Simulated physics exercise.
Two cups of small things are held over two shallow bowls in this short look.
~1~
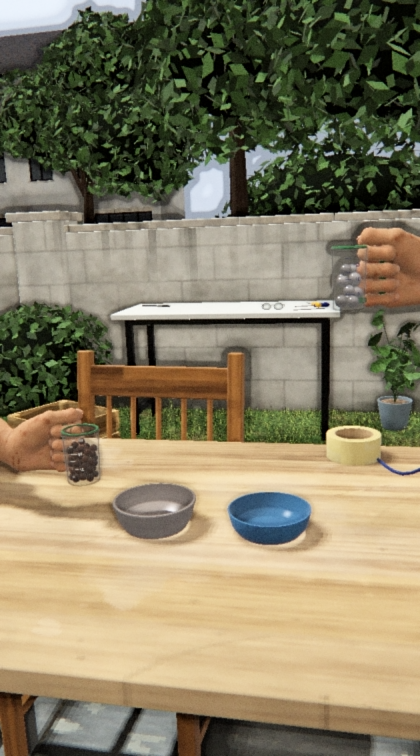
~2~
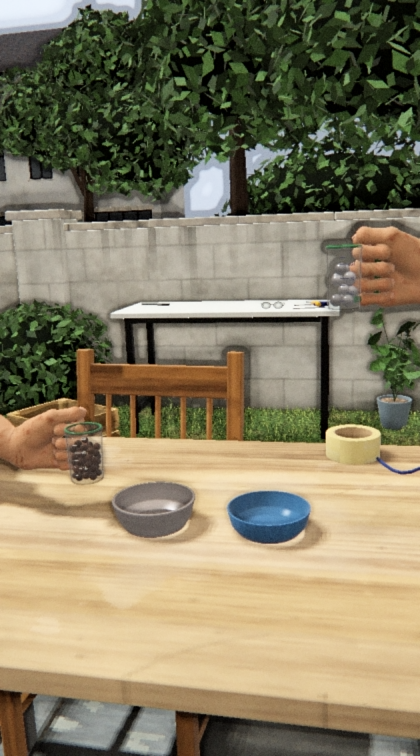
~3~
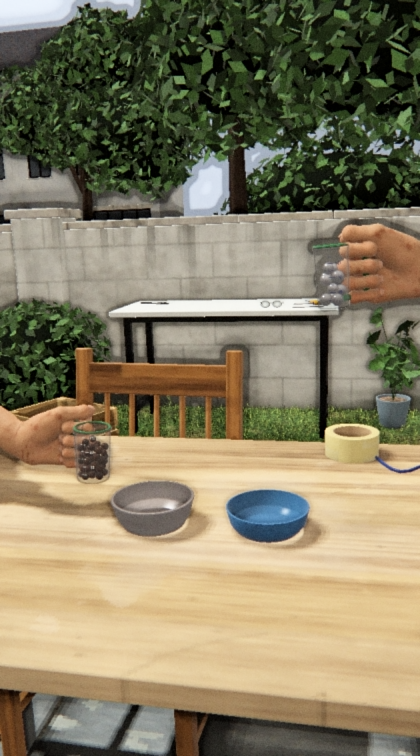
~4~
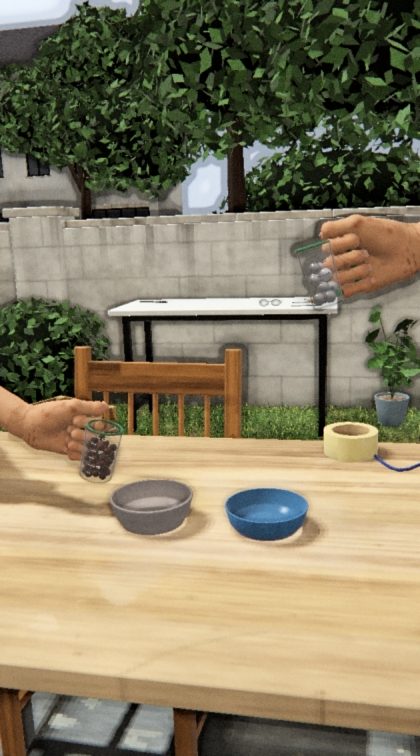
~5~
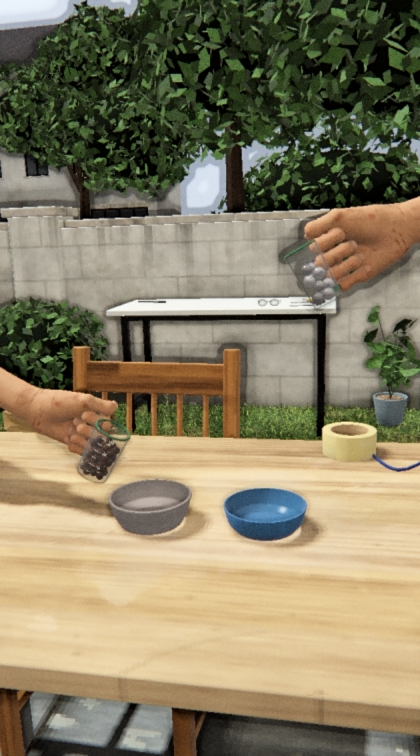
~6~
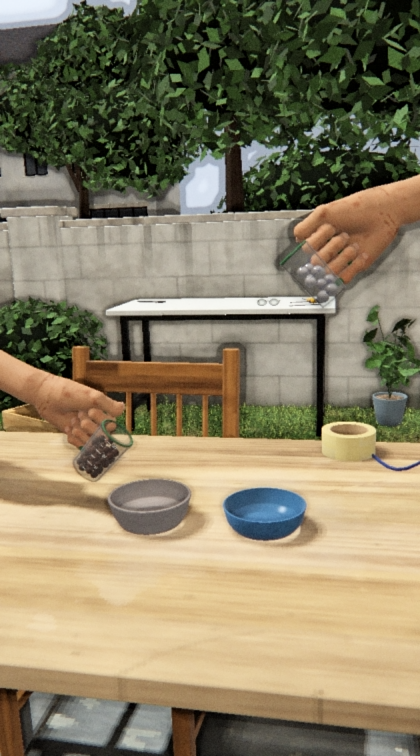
At first, two hands hold clear cups upright above an outdoor wooden table, the left with dark balls just above a gray bowl, the right with silvery balls high above a blue bowl. Both hands then move slightly inward and steadily tilt the cups toward the empty bowls.
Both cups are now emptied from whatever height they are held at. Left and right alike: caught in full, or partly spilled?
Left dish: Caught in full; right dish: Partly spilled.
Then, 0.40 s on from there, left, the whole lot still in the cup; right, the whole lot still in the cup.
Then, 0.75 s on from there, left, the bulk still in the cup, a little in the dish, a little in the air; right, the bulk still in the cup, near a quarter in the air.
Then, 1.06 s on from there, left, the whole lot in the dish; right, near a quarter in the dish, a little outside the dish, near two thirds in the air.
In the end, left, the whole lot in the dish, none at all outside the dish; right, near a quarter in the dish, the bulk outside the dish.
